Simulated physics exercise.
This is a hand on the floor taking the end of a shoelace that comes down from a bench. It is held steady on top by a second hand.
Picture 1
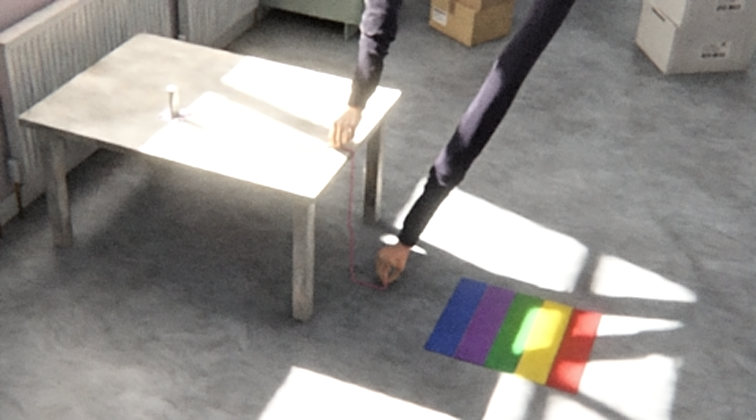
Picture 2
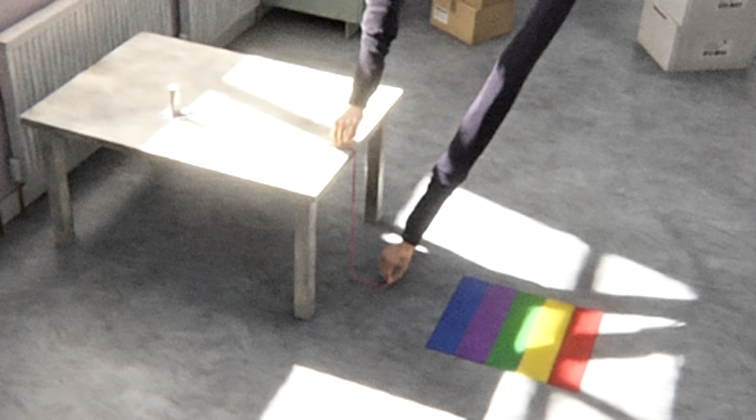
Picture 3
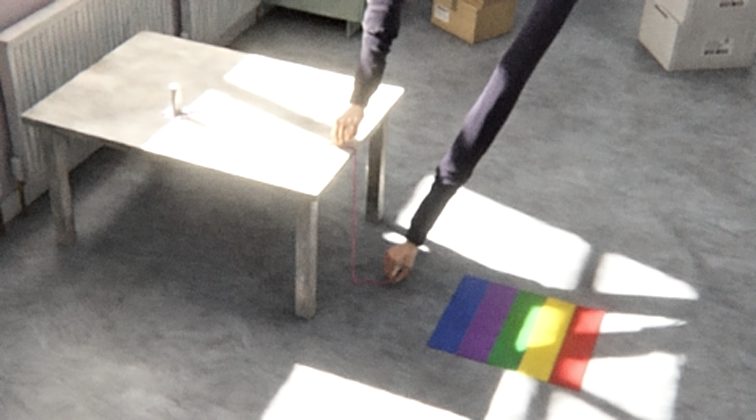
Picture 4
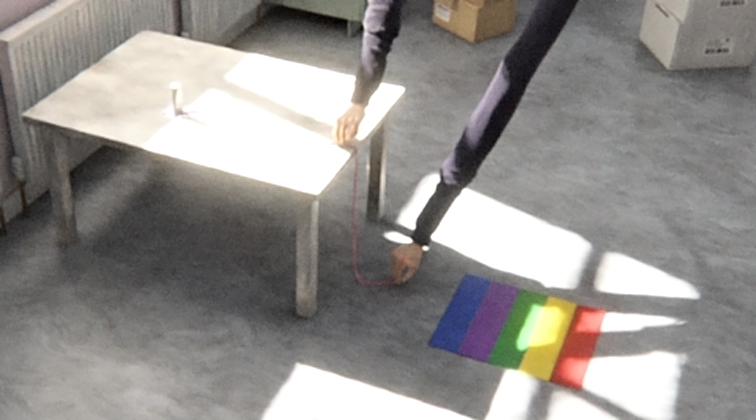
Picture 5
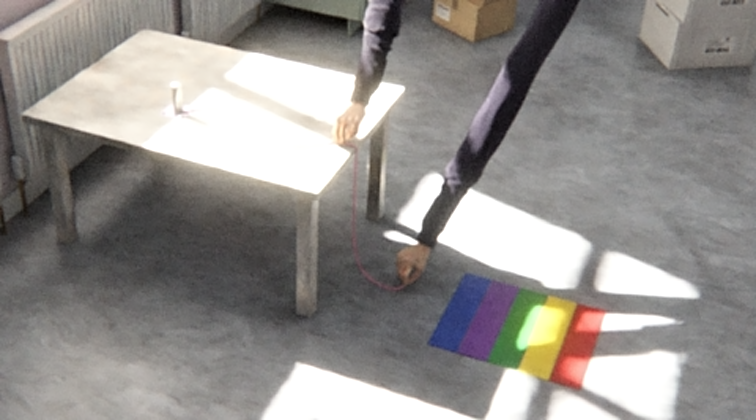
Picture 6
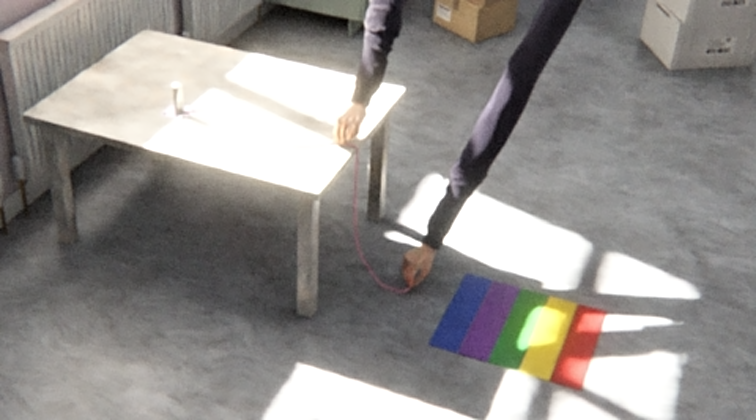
In the video, one hand rests at the edge of a table while another, near the floor, holds the end of a thin reddish cord and moves it slightly right, toward a rainbow-striped mat, as the cord's hanging part curves.
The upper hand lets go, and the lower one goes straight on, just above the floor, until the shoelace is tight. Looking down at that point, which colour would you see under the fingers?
You would see green.
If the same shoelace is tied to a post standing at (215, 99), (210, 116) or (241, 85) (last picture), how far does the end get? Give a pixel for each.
Approximate places, in that order: (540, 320), (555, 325), (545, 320).
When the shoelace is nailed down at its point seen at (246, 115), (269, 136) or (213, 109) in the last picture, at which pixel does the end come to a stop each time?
In that order: (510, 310), (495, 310) and (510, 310).
Early on, end near (472, 300); over blue.
Midway, end near (503, 310); over purple.
At the end of the slack, end near (521, 315); over green. The green one.
